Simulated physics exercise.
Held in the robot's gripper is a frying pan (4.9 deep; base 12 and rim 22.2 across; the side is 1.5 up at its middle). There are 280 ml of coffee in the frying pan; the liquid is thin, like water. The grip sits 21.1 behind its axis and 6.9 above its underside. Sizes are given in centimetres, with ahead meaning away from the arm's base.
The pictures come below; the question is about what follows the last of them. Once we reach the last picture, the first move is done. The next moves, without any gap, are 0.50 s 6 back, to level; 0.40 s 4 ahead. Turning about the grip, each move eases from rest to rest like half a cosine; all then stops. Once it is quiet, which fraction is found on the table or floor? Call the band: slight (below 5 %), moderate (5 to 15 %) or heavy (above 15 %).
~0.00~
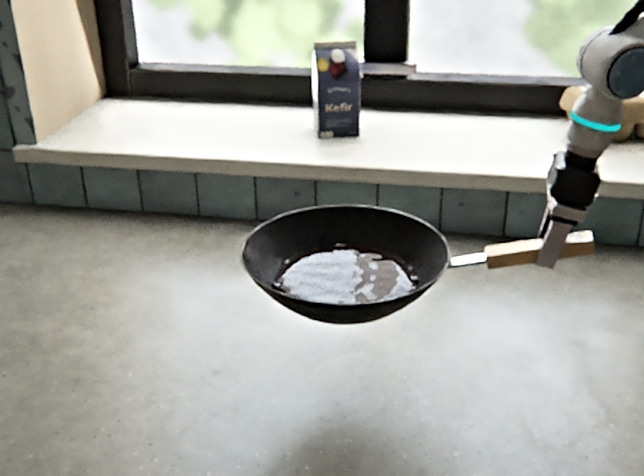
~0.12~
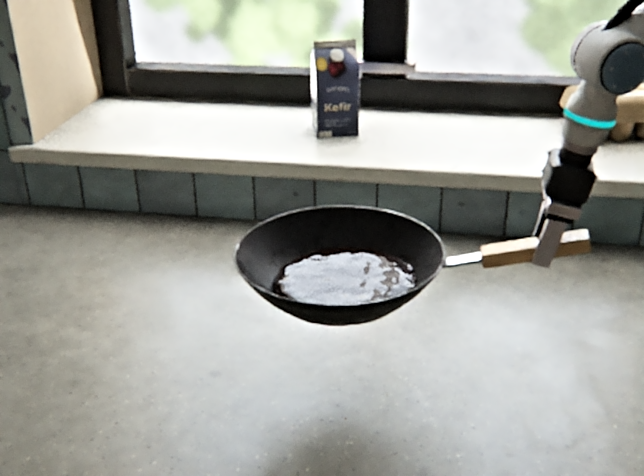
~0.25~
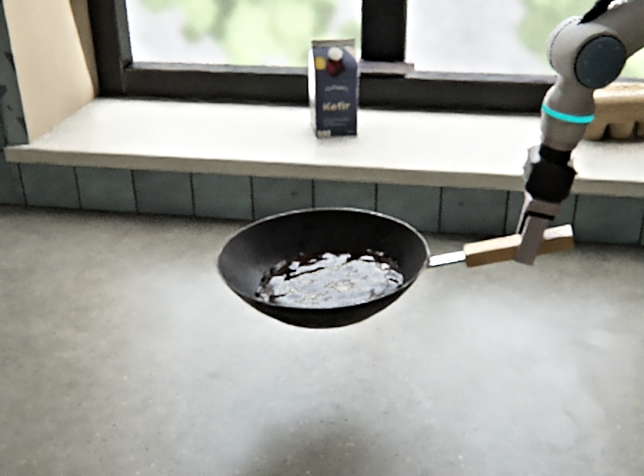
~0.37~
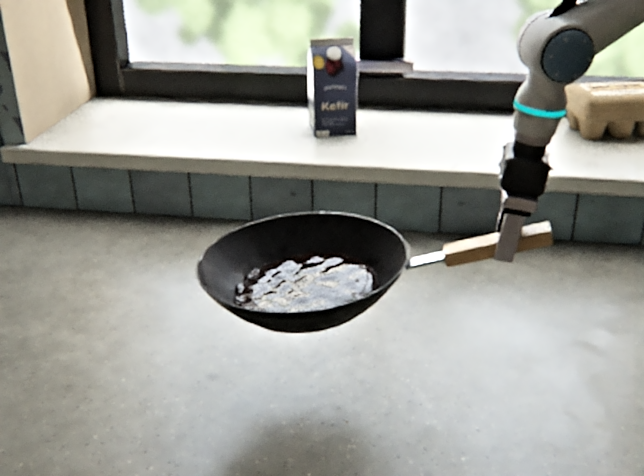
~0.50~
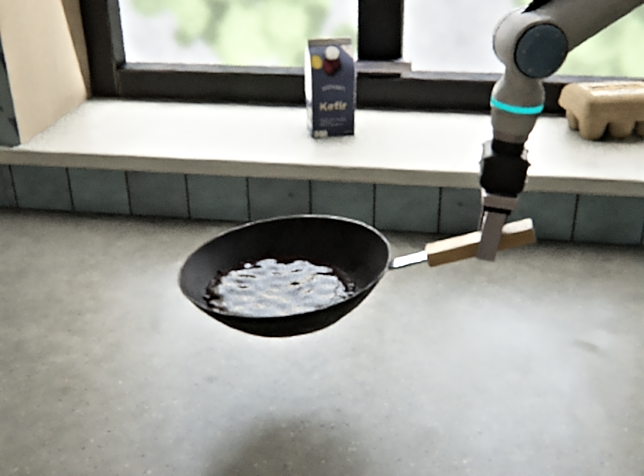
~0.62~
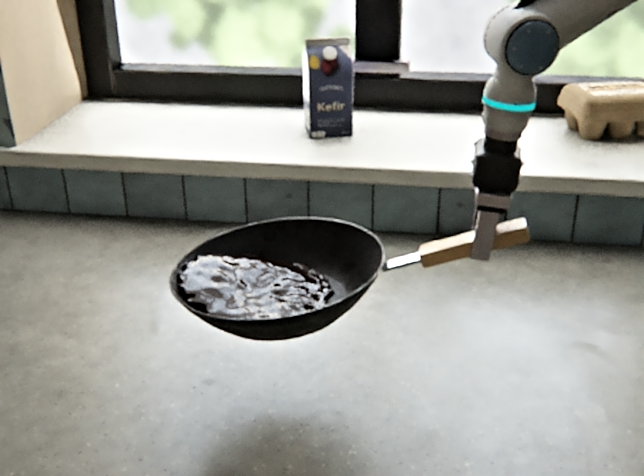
Slight.
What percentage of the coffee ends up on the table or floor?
Estimate: Roughly 2 per cent.
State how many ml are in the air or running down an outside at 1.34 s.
Outside the vessels: Near 0 ml.
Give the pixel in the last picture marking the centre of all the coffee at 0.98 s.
Around (321, 284).
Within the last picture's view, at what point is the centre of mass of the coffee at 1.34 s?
Centre pixel approx. (337, 279).
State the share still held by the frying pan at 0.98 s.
It is close to 100 % of the start.
After 0.98 s, tilted 1° forward, liquid up to 14 above the table; 285 ml in the frying pan.
After 1.34 s, level, liquid up to 16 above the table; 285 ml in the frying pan.
After 1.72 s, level, liquid up to 16 above the table; 280 ml in the frying pan, 5 ml in the air or running down outside.
After 2.52 s, level, liquid up to 15 above the table; 280 ml in the frying pan, 5 ml on the table or floor.
In the end, 280 ml in the frying pan, 5 ml on the table or floor. That is 2 % on the table or floor.
